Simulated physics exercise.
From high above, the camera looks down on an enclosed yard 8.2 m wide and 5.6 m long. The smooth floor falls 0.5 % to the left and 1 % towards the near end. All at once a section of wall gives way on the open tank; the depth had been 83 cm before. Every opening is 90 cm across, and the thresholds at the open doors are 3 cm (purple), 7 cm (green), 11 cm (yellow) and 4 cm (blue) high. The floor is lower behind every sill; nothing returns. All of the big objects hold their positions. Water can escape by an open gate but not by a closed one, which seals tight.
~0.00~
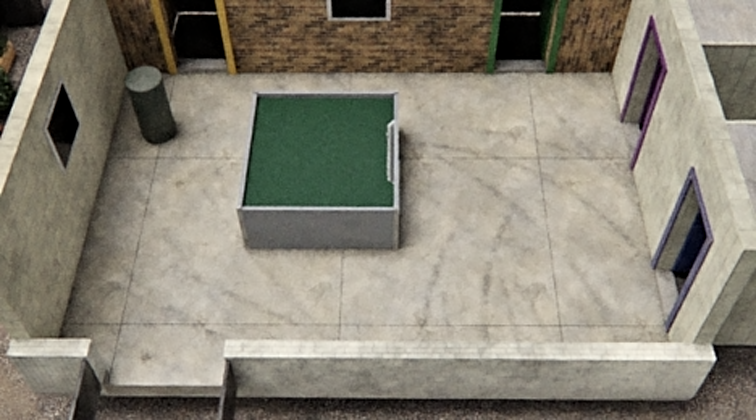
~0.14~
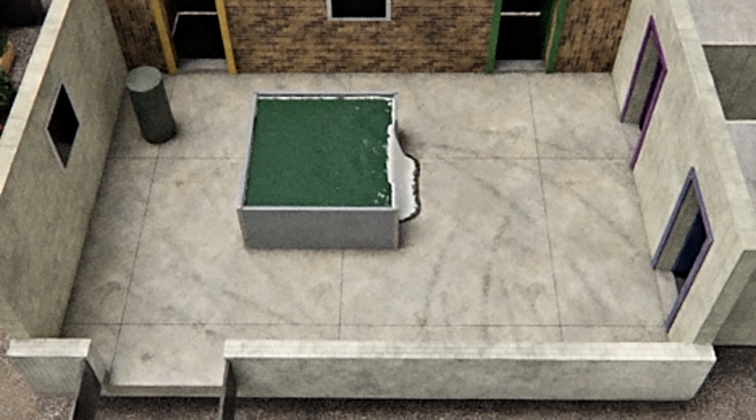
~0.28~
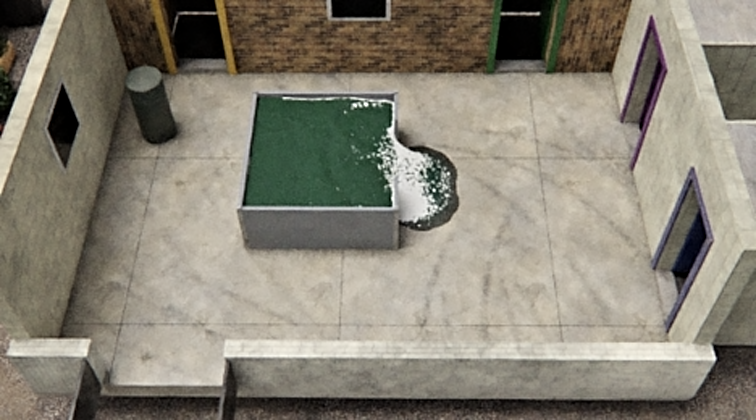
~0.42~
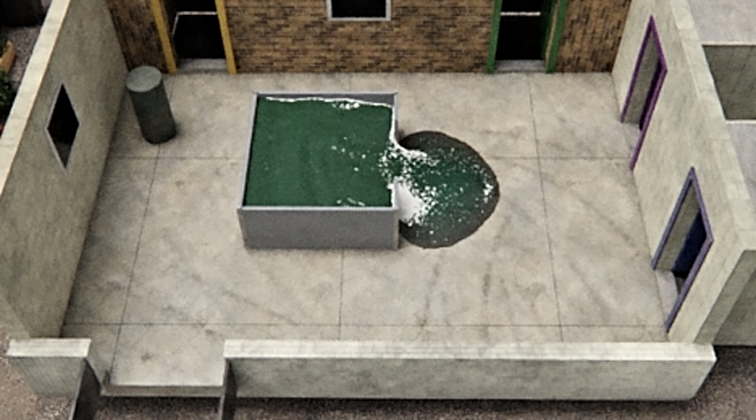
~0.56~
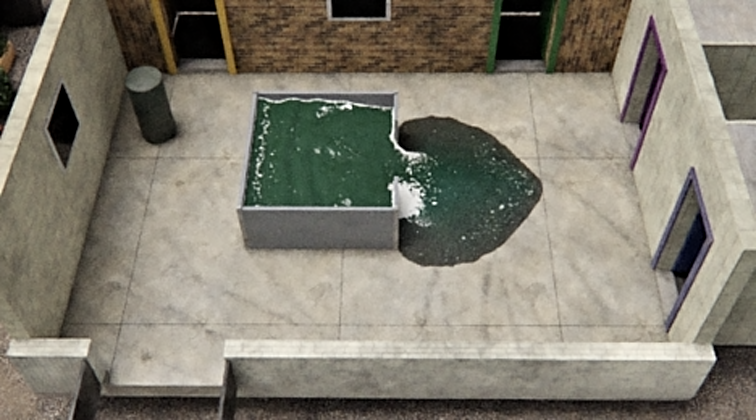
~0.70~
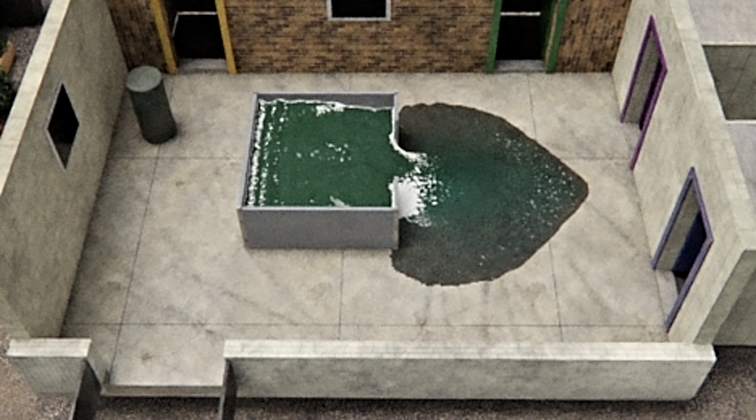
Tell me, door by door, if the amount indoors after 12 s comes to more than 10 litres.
At the end, purple door: Above the cap. Green door: Above the cap. Yellow door: Below the cap. Blue door: Above the cap.
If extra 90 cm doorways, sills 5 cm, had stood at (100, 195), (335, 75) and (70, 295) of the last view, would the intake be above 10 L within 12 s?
In sequence the answers are less than that, less than that and more than that.
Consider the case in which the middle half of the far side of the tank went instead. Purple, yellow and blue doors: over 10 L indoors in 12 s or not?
For purple, too much; for yellow, too much; for blue, too much.
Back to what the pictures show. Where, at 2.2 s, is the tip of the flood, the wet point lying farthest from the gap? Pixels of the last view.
About pixel (666, 371).
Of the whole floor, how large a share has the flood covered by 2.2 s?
Close to 40 in a hundred parts are wet.
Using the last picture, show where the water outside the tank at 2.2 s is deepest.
Near (666, 371).
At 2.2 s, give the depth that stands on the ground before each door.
Door by door, in cm: Purple reads 18, green reads 9, yellow reads 0, blue reads 17.
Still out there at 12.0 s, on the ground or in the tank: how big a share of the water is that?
Roughly 70 per cent is still there.
After 1.4 s water covers 35 % of the floor and is deepest (46 cm) near (403, 188); purple door 11 cm at the sill, 22 L in, green door 2 cm at the sill, 0 L in, yellow door not reached, blue door 6 cm at the sill, 0 L in.
After 2.2 s water covers 40 % of the floor and is deepest (44 cm) near (666, 371); purple door 18 cm at the sill, 132 L in, green door 9 cm at the sill, 5 L in, yellow door not reached, blue door 17 cm at the sill, 46 L in.
After 3.5 s water covers 40 % of the floor and is deepest (28 cm) near (403, 188); purple door 20 cm at the sill, 306 L in, green door 11 cm at the sill, 19 L in, yellow door not reached, blue door 15 cm at the sill, 126 L in.
After 7.0 s water covers 80 % of the floor and is deepest (16 cm) near (624, 370); purple door 11 cm at the sill, 526 L in, green door 9 cm at the sill, 62 L in, yellow door not reached, blue door 12 cm at the sill, 262 L in.
After 12.0 s water covers 95 % of the floor and is deepest (11 cm) near (52, 368); purple door 6 cm at the sill, 613 L in, green door 4 cm at the sill, 67 L in, yellow door 3 cm at the sill, 0 L in, blue door 9 cm at the sill, 376 L in.
